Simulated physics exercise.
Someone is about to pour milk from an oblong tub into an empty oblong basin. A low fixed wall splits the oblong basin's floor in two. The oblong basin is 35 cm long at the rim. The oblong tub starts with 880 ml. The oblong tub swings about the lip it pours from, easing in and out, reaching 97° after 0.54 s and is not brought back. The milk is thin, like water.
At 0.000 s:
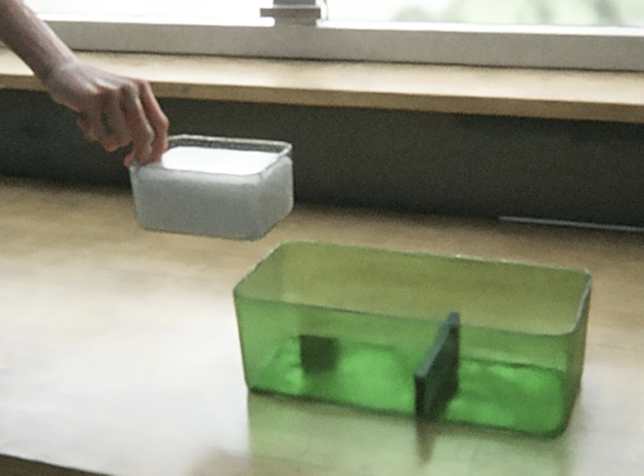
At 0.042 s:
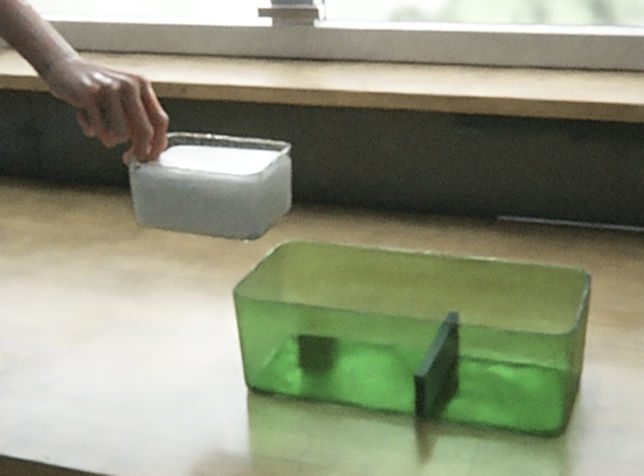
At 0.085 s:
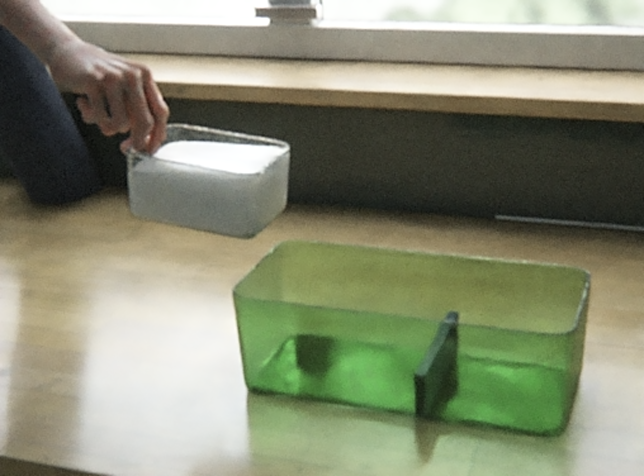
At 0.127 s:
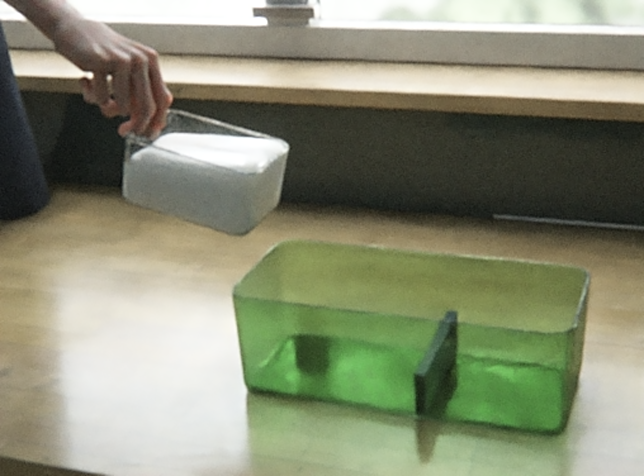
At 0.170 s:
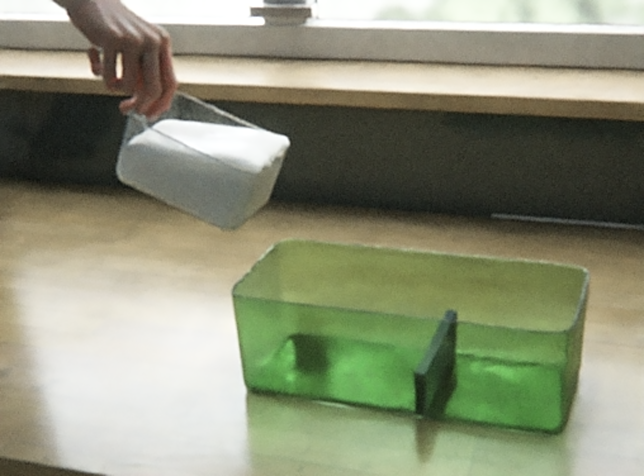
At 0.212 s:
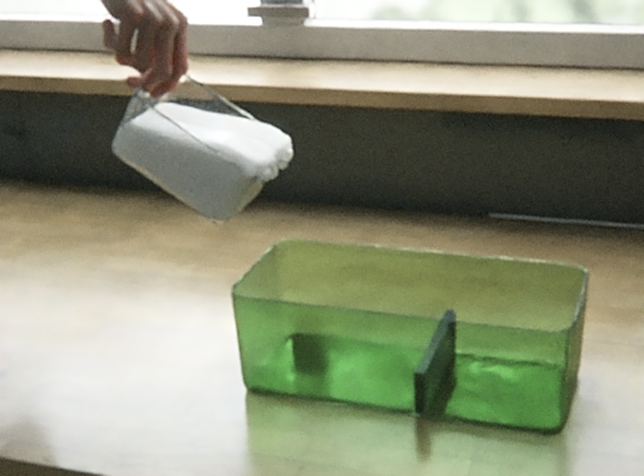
A hand holding a clear oblong tub of white milk tilts it gradually down to the right, above and left of a green translucent basin with a dark divider, as the milk slides toward the lower lip and bulges there.
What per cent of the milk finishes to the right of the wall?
The far part has some 11 per cent.
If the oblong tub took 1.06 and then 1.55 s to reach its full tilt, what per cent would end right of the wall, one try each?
First 10, then 5 per cent.
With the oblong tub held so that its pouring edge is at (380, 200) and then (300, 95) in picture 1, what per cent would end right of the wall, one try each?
First 70, then 50 per cent.
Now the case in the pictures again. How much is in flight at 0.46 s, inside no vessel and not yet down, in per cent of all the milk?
Near 50 in a hundred.
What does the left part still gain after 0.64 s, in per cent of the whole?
Near 10 in a hundred.
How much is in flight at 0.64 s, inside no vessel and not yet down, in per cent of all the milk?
Near 18 in a hundred.
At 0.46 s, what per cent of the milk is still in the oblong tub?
About 40 per cent.
After 0.46 s the tilt is 92° and 39 per cent is still to pour, 11 is left of the wall and 0 right of it.
After 0.64 s the tilt is 97° and 6 per cent is still to pour, 72 is left of the wall and 4 right of it.
After 0.83 s the tilt is 97° and 1 per cent is still to pour, 71 is left of the wall and 7 right of it.
After 1.04 s the tilt is 97° and 0 per cent is still to pour, 84 is left of the wall and 8 right of it.
In the end 82 per cent lies left of the wall, 11 right of it and 7 outside.
